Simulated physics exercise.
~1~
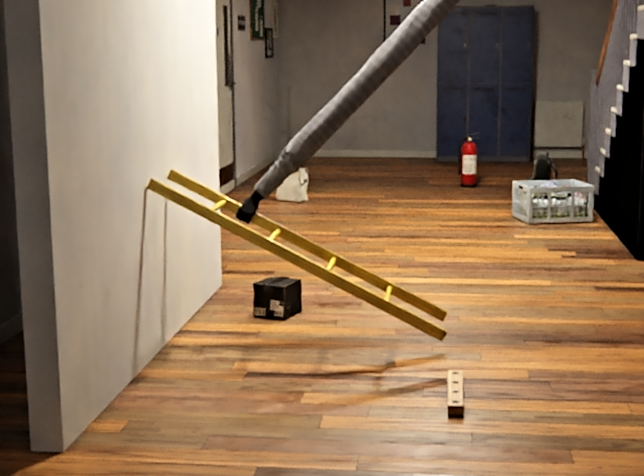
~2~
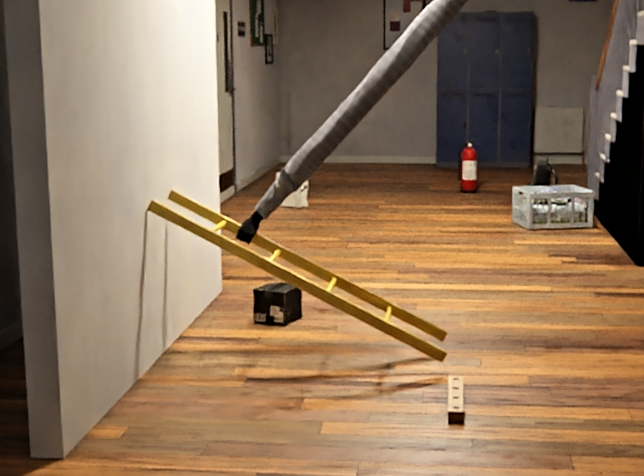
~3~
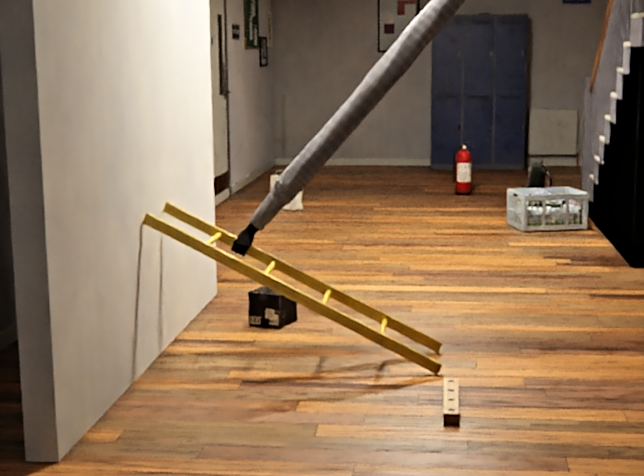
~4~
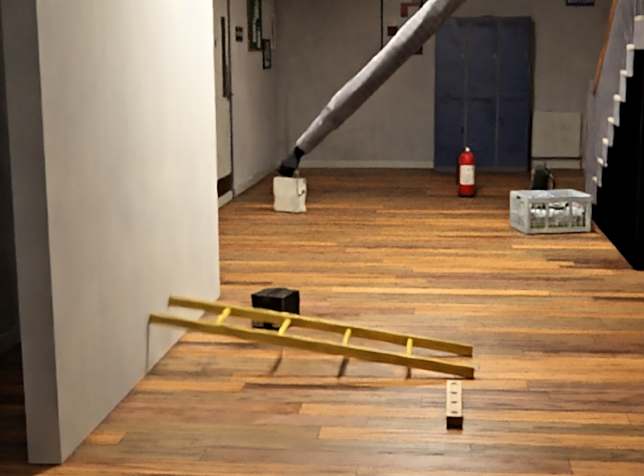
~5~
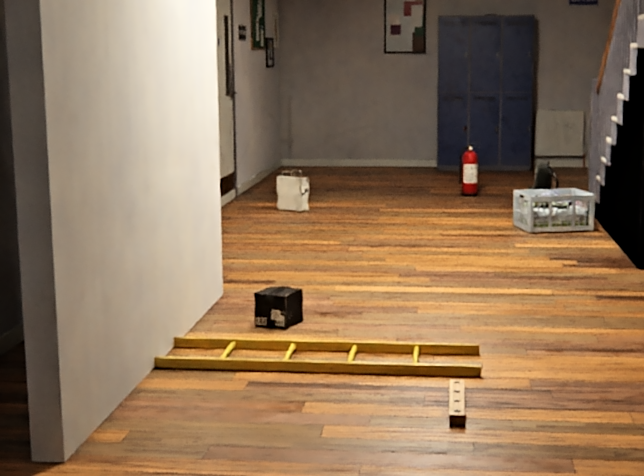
At first, a grey-sleeved arm holds a yellow ladder at a slant, its upper end against a white wall on the left and its foot reaching toward a small pale block on the wooden floor. The arm lowers the ladder a little, bringing its foot down near the block. Then the hand lets go and draws back toward the rear of the room. The ladder slips, its top sliding down the wall as its foot shifts right. It ends lying flat on the floor, in front of the black parcel, which stays in place.
